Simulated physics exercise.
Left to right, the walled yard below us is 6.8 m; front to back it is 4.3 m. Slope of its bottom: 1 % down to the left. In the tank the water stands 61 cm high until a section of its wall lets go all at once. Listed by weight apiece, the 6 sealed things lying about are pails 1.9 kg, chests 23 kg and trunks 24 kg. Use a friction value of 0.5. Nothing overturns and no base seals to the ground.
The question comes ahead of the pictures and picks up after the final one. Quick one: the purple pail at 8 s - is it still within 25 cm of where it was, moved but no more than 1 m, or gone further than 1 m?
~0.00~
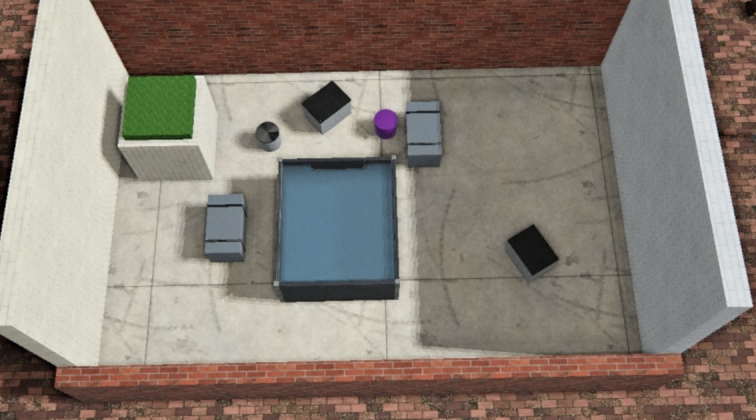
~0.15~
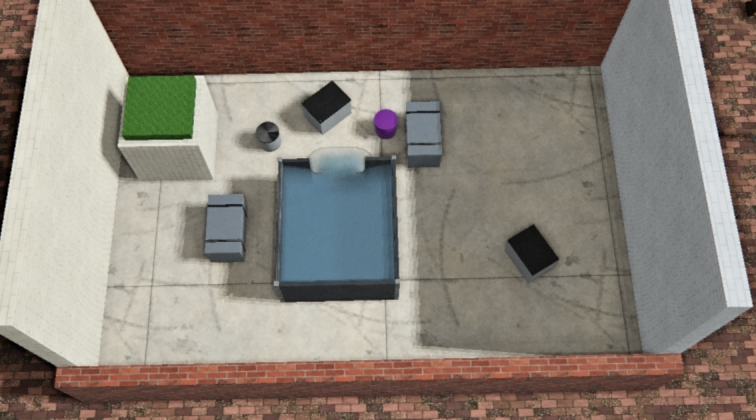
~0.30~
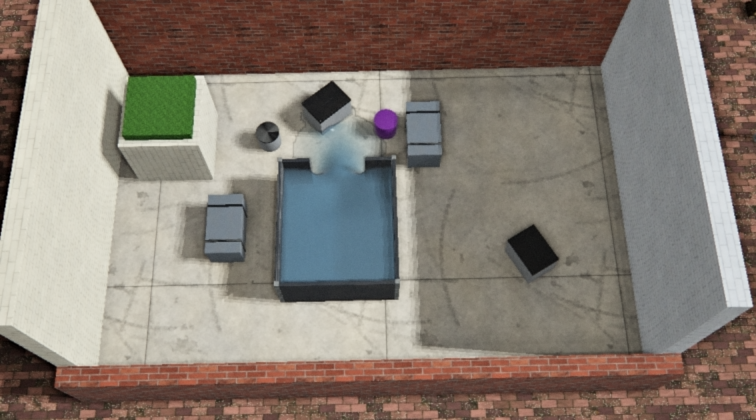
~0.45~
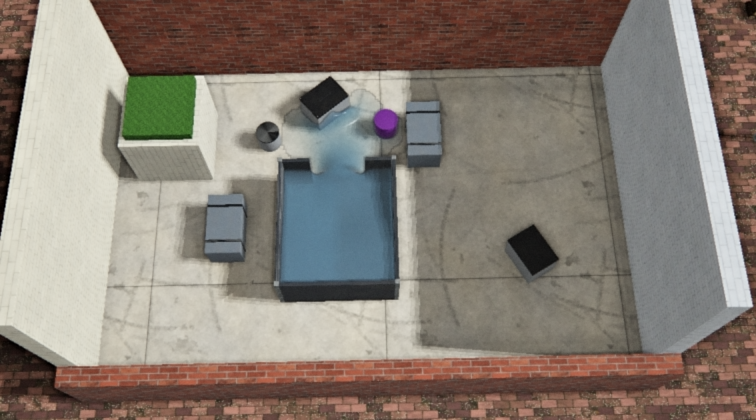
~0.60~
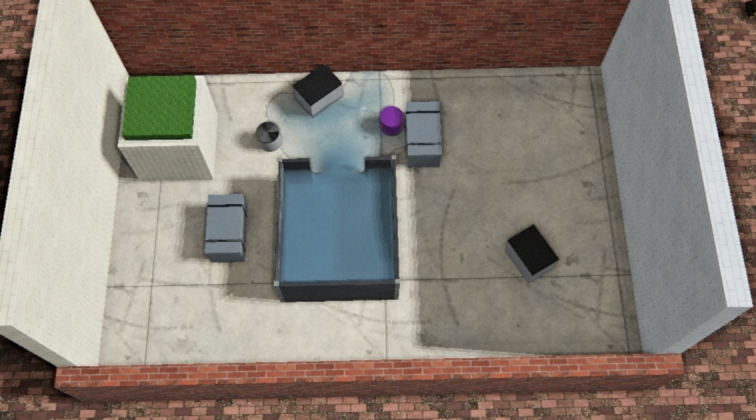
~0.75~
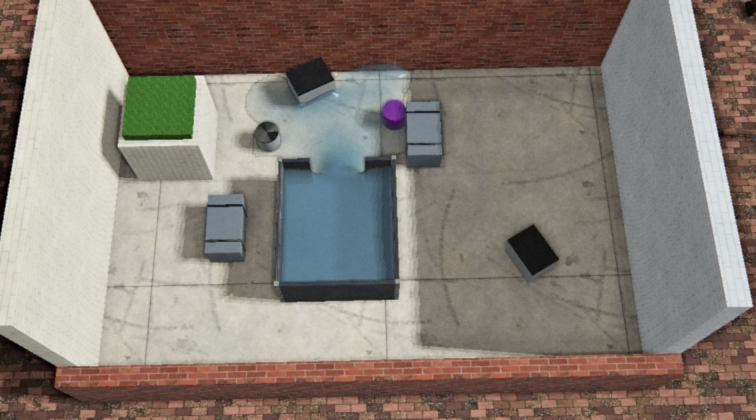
The move is large.
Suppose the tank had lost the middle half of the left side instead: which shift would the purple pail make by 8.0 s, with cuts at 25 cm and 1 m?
Well, the purple pail scoots a modest distance.
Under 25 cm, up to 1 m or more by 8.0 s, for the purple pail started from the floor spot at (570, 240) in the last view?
Short answer: It drifts a great distance.
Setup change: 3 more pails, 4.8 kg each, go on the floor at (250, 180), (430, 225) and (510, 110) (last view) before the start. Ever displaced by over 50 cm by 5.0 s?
Well, in that order it's lower, lower and higher.
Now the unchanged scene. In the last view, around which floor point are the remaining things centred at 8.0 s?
Around (333, 204).
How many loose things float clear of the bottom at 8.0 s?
That would be 2 of them.
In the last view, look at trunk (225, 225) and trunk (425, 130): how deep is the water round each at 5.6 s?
First about 3 cm, second about 3 cm.
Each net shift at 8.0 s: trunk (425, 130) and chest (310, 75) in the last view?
0 cm and 250 cm, respectively.
After 1.6 s the purple pail is near (438, 65), 1.0 m from its start, afloat; 2 afloat.
After 3.6 s the purple pail is near (607, 168), 3.0 m from its start, afloat; 2 afloat.
After 5.6 s the purple pail is near (580, 333), 3.8 m from its start, afloat; 2 afloat.
After 8.0 s the purple pail is near (404, 333), 3.0 m from its start, afloat; 2 afloat.
